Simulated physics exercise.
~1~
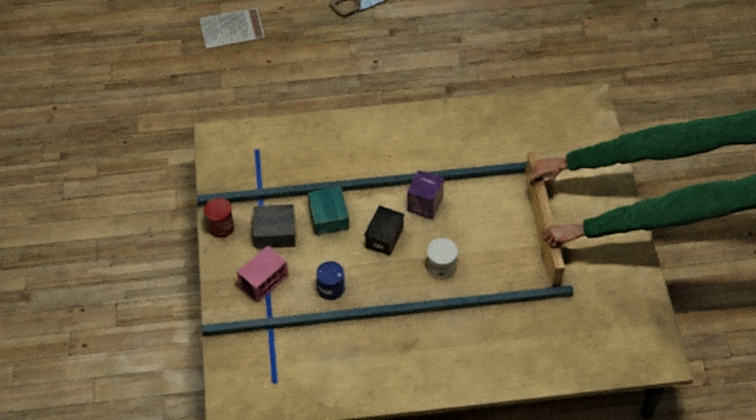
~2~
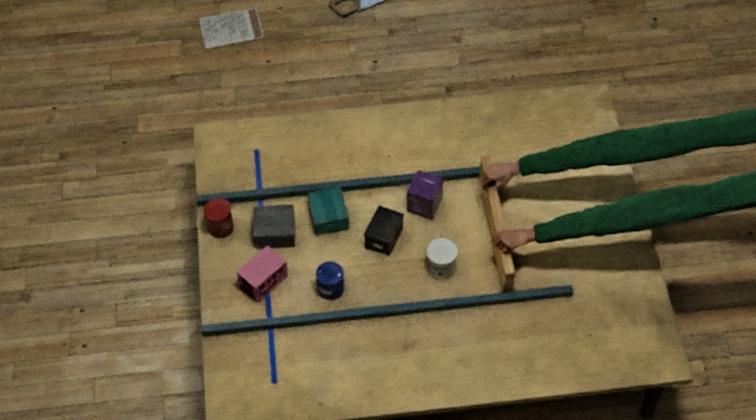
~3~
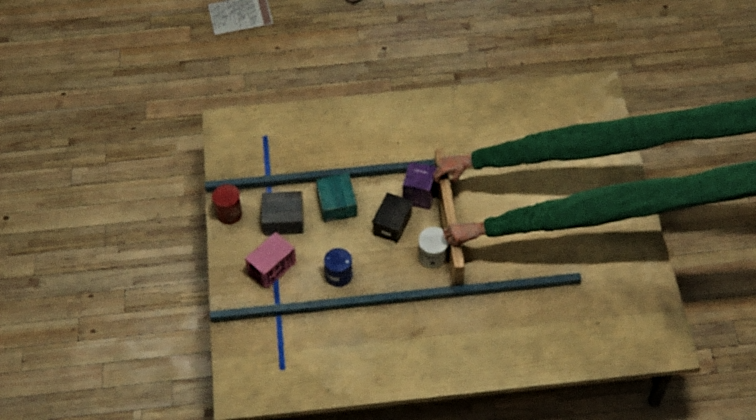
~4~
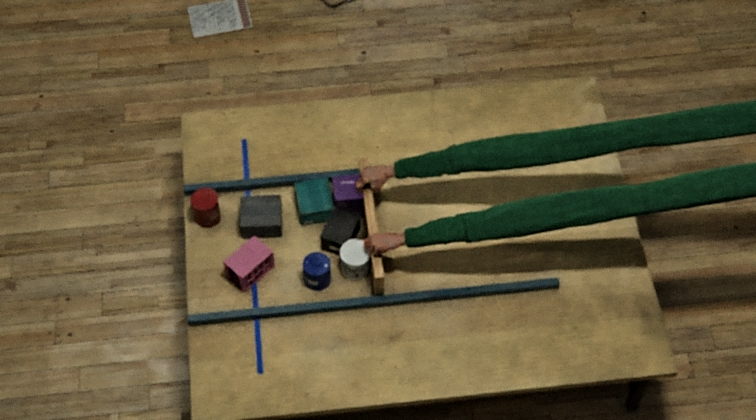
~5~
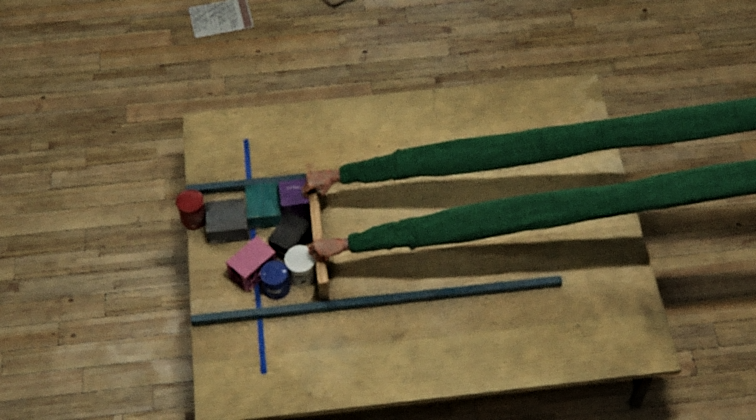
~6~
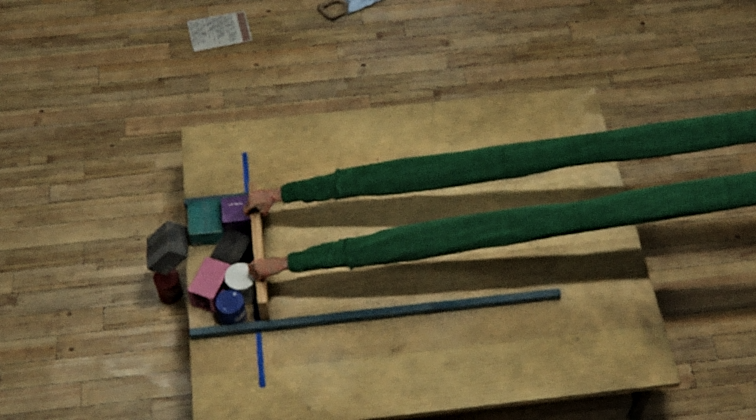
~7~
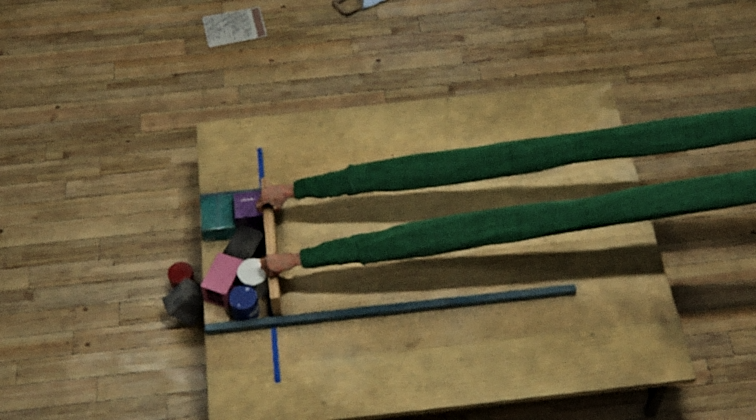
Two green-sleeved arms push a plank left to the tape, shoving two objects off the platform.
